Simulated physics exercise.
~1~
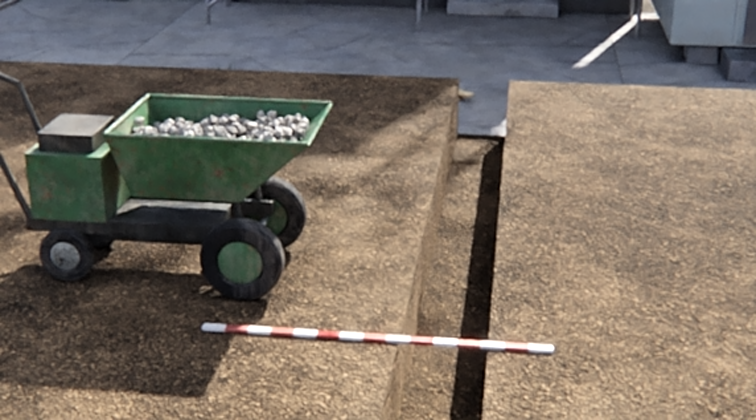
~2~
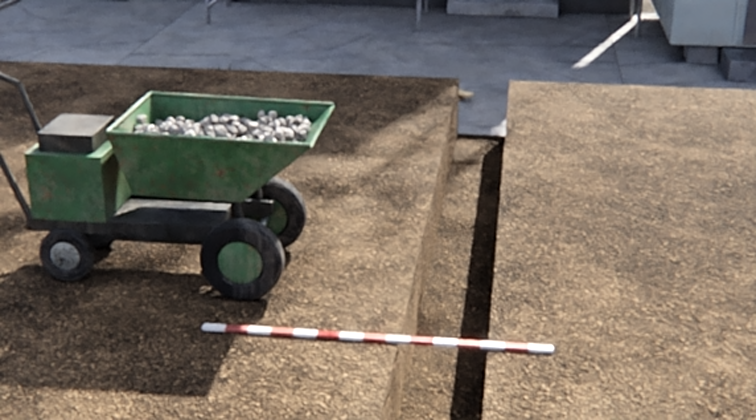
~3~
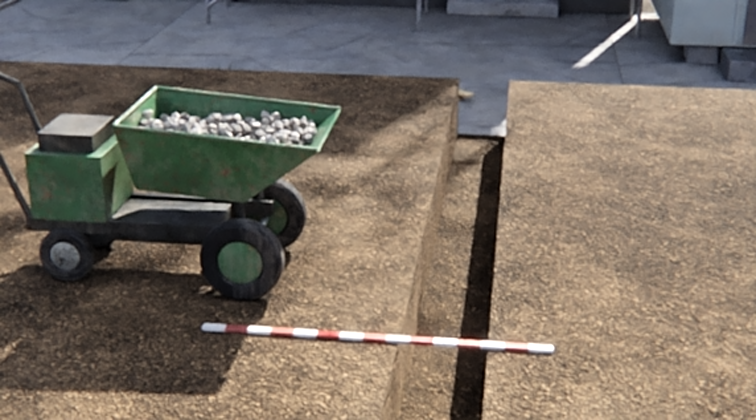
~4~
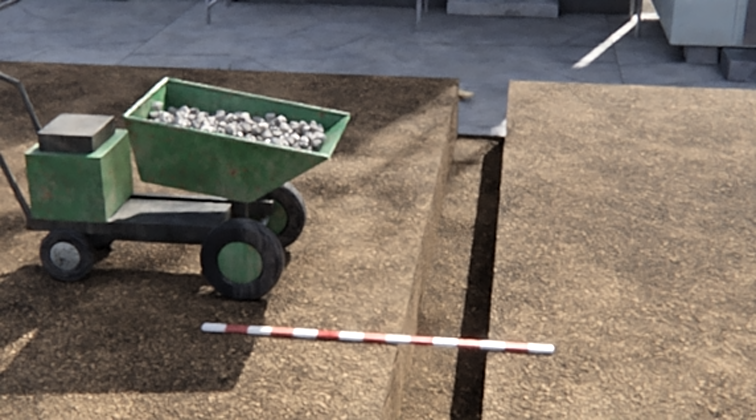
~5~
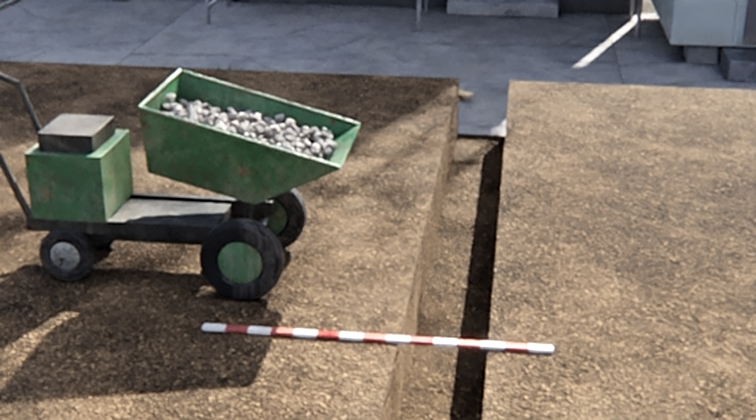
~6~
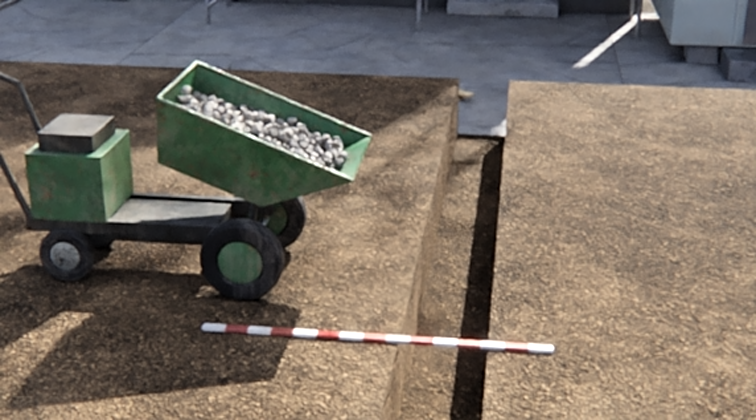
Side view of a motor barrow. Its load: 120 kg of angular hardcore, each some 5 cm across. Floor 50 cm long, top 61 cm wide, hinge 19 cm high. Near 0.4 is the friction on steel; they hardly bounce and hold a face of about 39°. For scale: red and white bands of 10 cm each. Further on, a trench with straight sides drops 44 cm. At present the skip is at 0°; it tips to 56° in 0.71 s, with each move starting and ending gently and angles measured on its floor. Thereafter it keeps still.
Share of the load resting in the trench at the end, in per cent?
52 per cent.
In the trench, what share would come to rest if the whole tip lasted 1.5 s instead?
Roughly 40% would finish there.
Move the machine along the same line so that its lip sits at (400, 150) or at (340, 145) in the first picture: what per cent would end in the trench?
Roughly 20 in a hundred from the first, 50 in a hundred from the second.
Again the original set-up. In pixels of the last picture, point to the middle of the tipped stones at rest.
Somewhere near pixel (451, 357).
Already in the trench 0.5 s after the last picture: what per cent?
Some 0 per cent of the load by that point.
Then, 0.2 s after the last picture the floor is at 47°, 100 % in the skip; the foremost stones are at (373, 206).
Then, 0.5 s after the last picture the floor is at 56°, 96 % in the skip, 2 % short of the trench, 2 % in the trench; the foremost stones are at (422, 260).
Then, 0.9 s after the last picture the floor is at 56°, 66 % in the skip, 4 % short of the trench, 30 % in the trench; the foremost stones are at (485, 341).
Then, 2.8 s after the last picture the floor is at 56°, 45 % in the skip, 3 % short of the trench, 52 % in the trench; the foremost stones are at (486, 345).
